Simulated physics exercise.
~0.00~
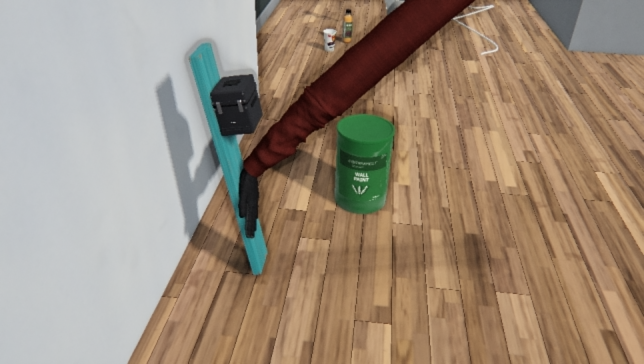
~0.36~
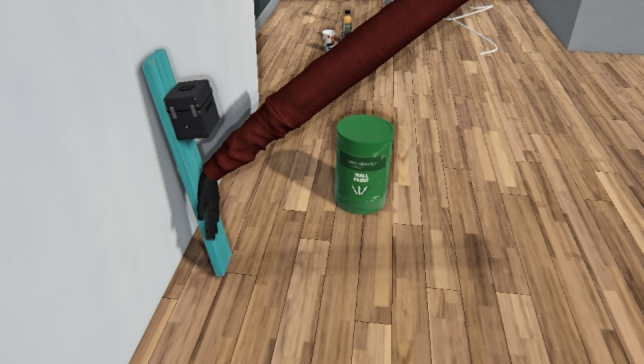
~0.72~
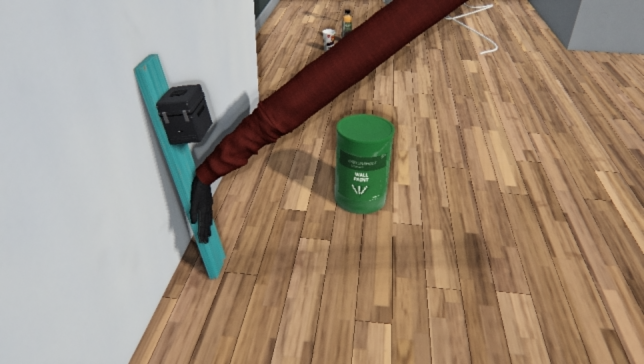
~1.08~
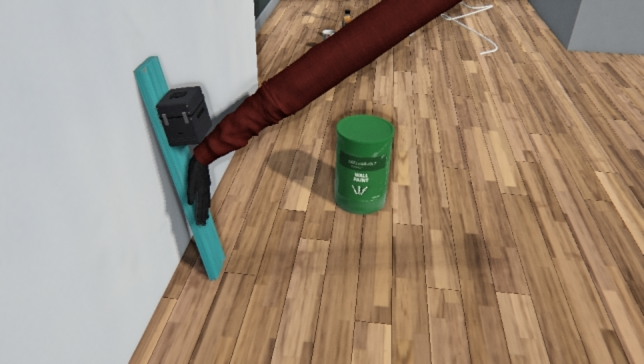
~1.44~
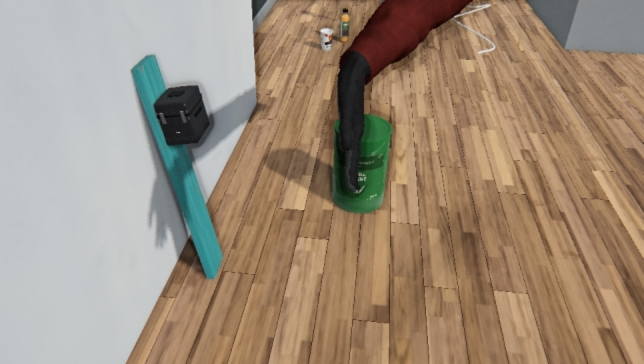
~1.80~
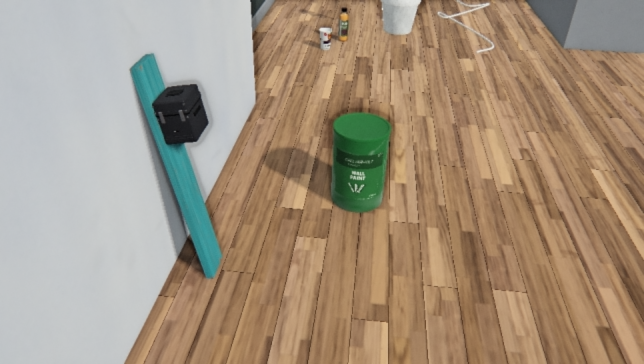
A turquoise plank with a small black box against its upper part was moved left along a bare wall by a dark-gloved hand, which let go and passed over a green pail before leaving; the plank stayed leaning and the pail stayed put.
